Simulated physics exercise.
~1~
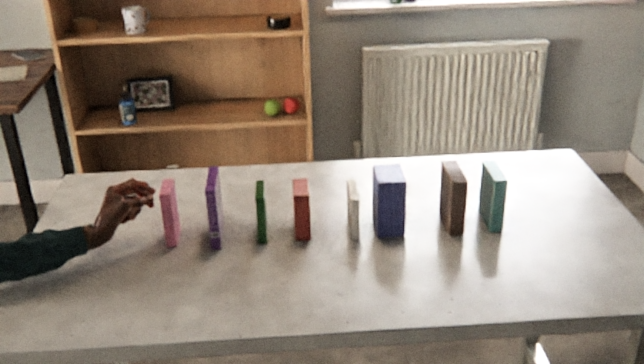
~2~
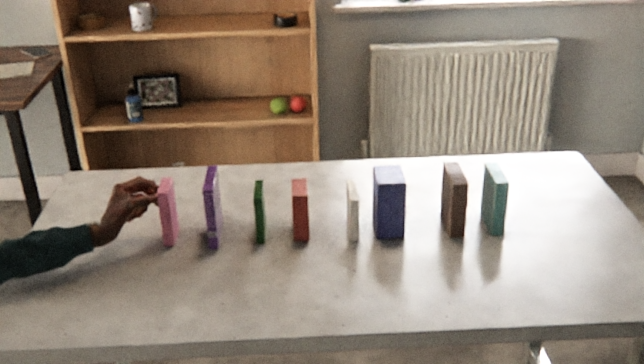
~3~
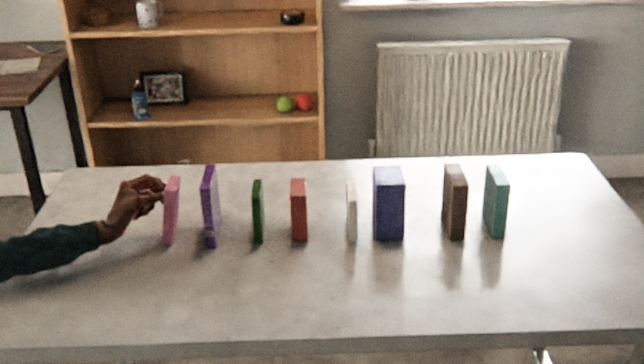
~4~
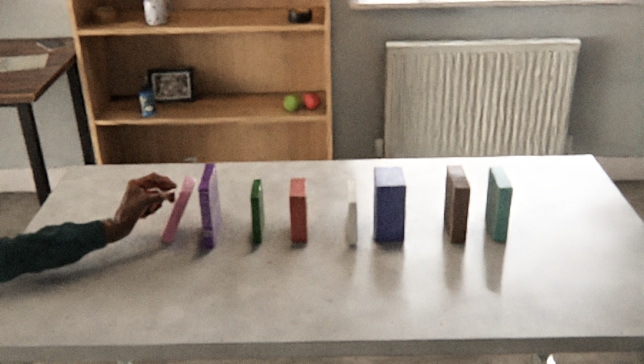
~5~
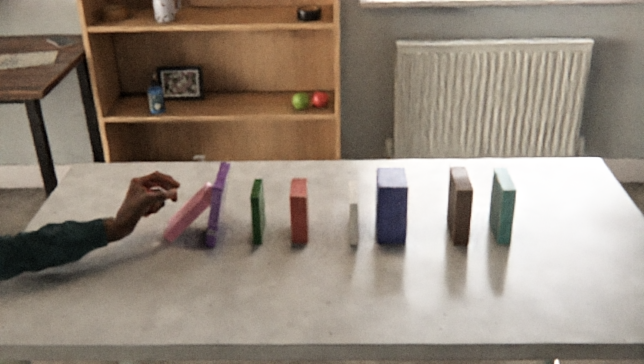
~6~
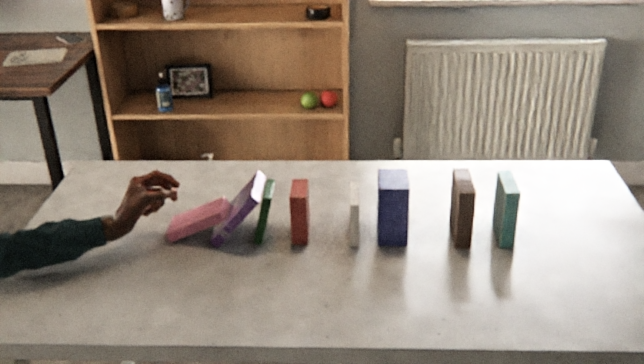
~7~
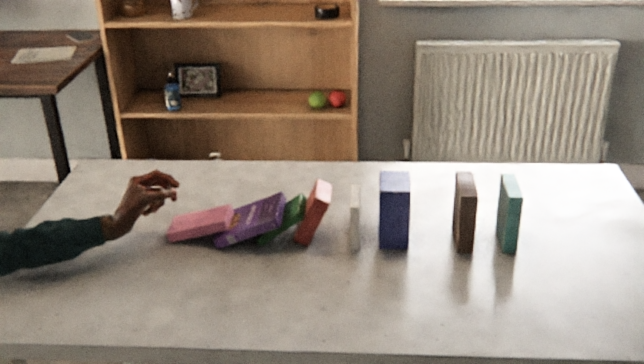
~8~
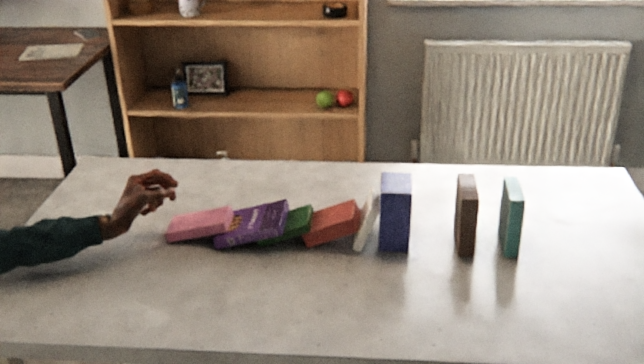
On a grey table in front of a bookshelf and radiator, a hand tipped the pink block rightward, knocking down the purple, green and red ones in turn, until the white one leaned towards the blue block, which stayed standing with the brown and turquoise.
